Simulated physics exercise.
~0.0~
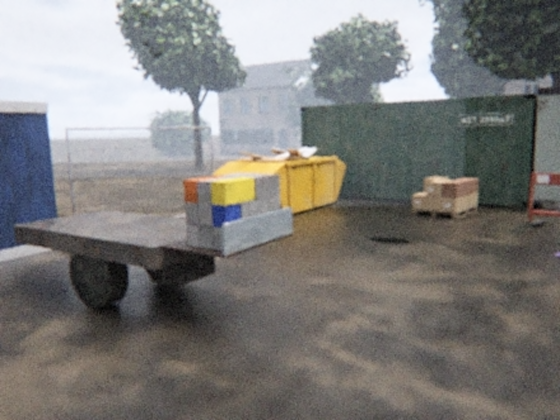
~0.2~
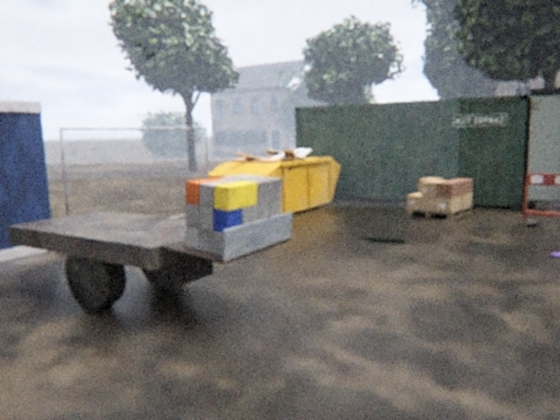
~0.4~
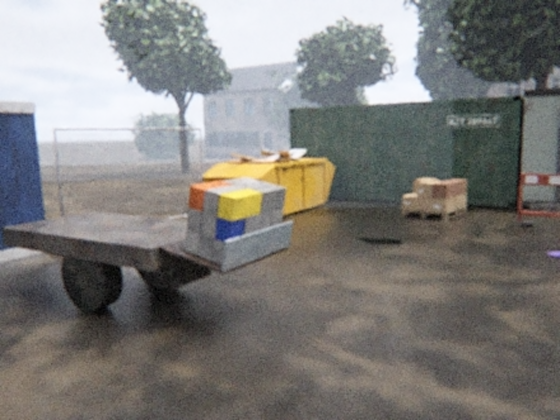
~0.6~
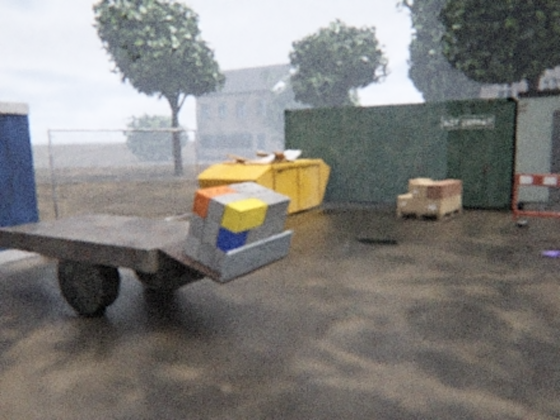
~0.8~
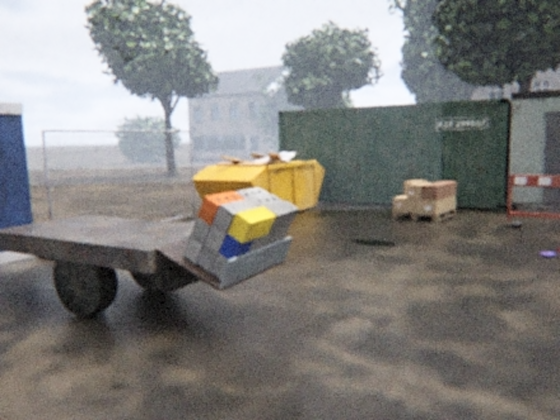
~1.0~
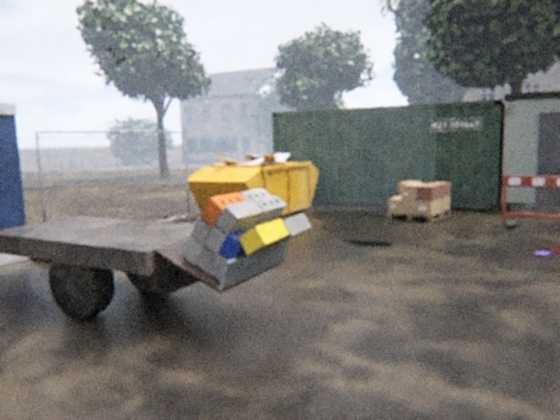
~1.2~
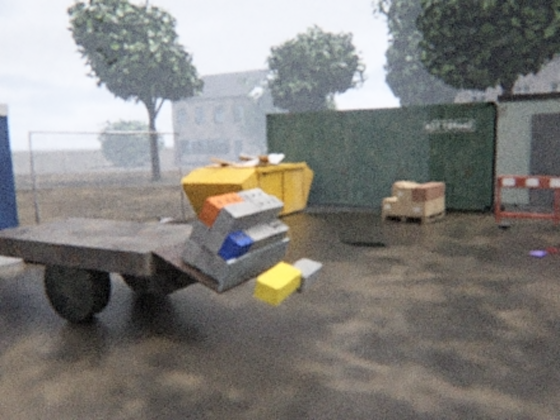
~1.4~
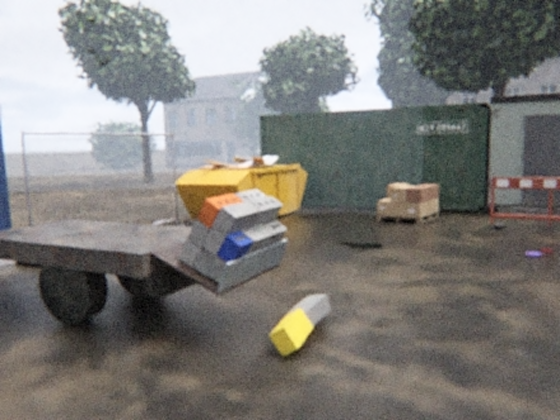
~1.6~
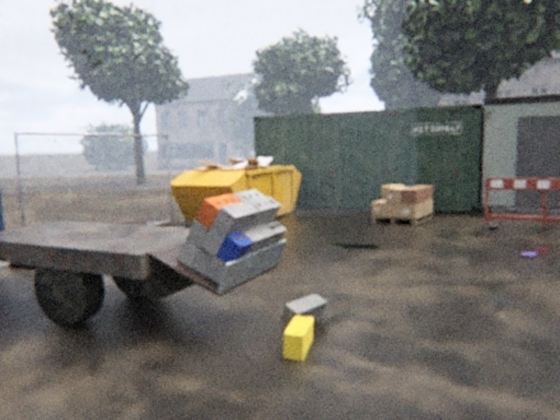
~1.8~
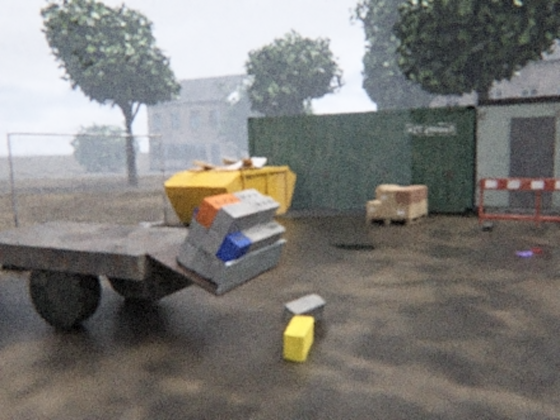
At first, a compact stack of mostly grey blocks, with orange, yellow and blue ones among them, sits on the flap at the back of a flat-bed on a wet building site. The flap tilts down to the right, and the stack leans with it. The upper blocks shift, and the yellow block slides out beside a grey one. Both tip over the edge and drop to the ground, the yellow one turning over as it lands. The flap stays sloped, and the rest of the stack, including the orange and blue blocks, remains leaning aboard while the two fallen blocks lie still below.
